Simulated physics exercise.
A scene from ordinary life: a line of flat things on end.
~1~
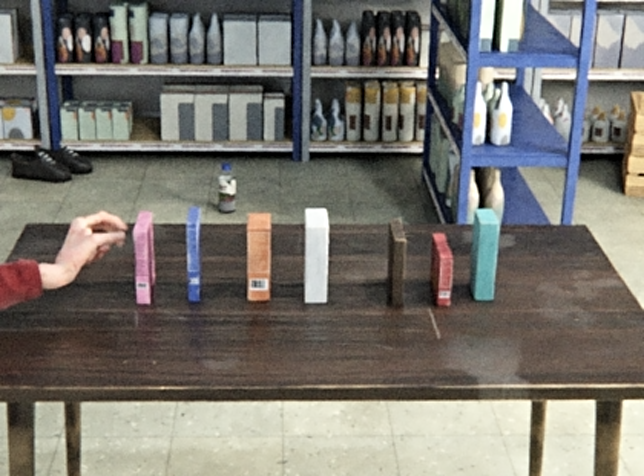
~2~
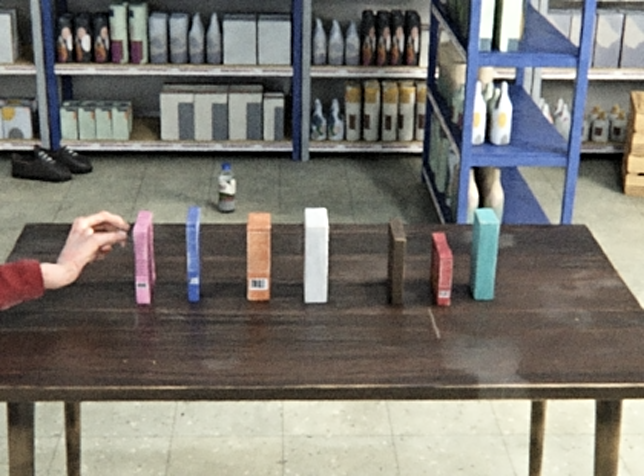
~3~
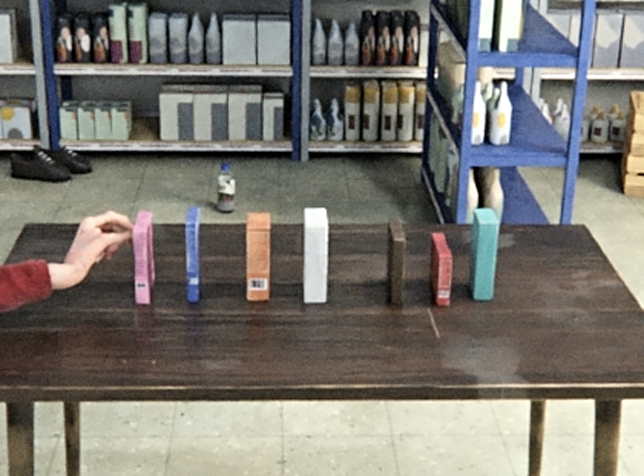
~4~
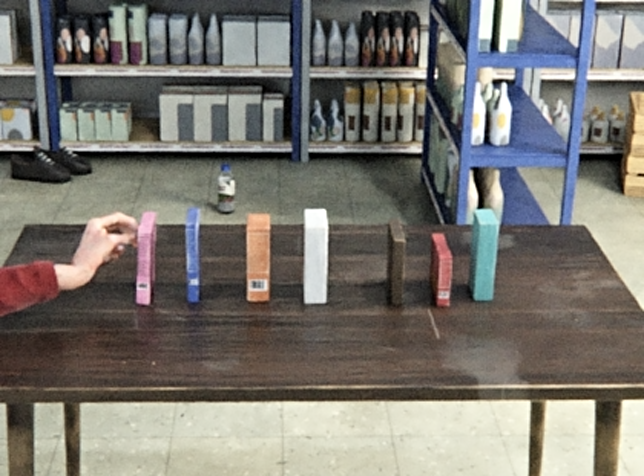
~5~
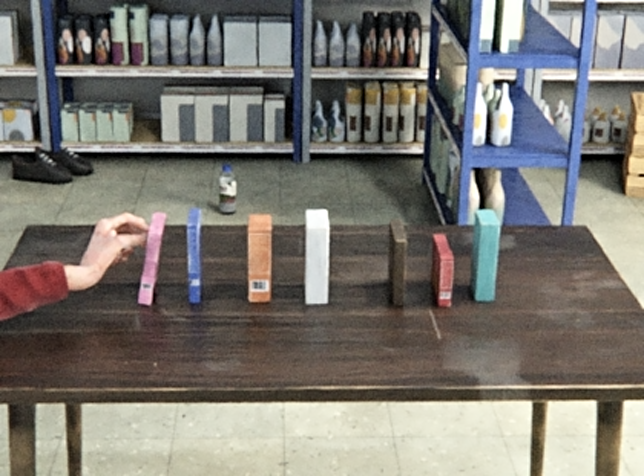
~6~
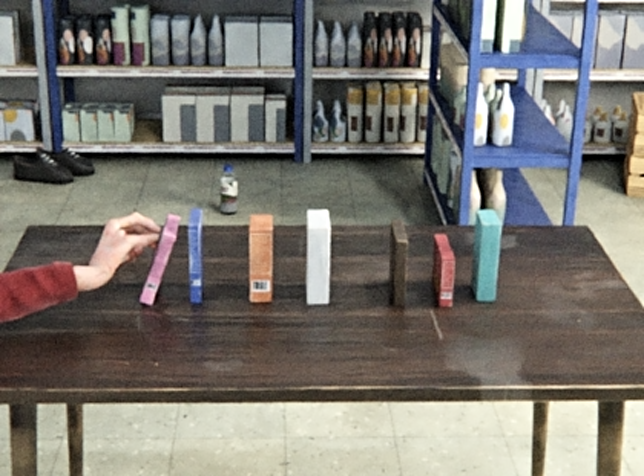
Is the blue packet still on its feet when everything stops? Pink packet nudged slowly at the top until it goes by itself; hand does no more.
No, keels over.
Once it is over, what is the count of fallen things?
Count: 7.
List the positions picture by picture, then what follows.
The first frame shows blue packet (194, 254); red packet (441, 269).
The second frame shows black board (396, 261); orange packet (259, 257).
The third frame shows red packet (441, 269); white board (315, 255).
The fourth frame shows pink packet 4° over; black board (395, 261); orange packet (259, 258).
The fifth frame shows pink packet 10° over; red packet (442, 270); white board (317, 257).
The sixth frame shows pink packet 20° over; blue packet (196, 256); black board (398, 262).
Then, 0.40 s later than the last frame, pink packet 69° over; blue packet tilted by 58° near (237, 270); orange packet tilted by 33°; white board tilted by 9°.
Then, 0.70 s later than the last frame, pink packet 77° over; blue packet tilted by 71° near (243, 277); white board tilted by 75°; orange packet tilted by 66°.
Then, 1.10 s later than the last frame, pink packet 77° over; blue packet tilted by 71° near (244, 277); white board on its side; orange packet tilted by 68°.
When it is over, lying over on the table, red packet, white board, black board, orange packet and blue packet. End places, in pixels of the last picture, blue packet near (246, 277).
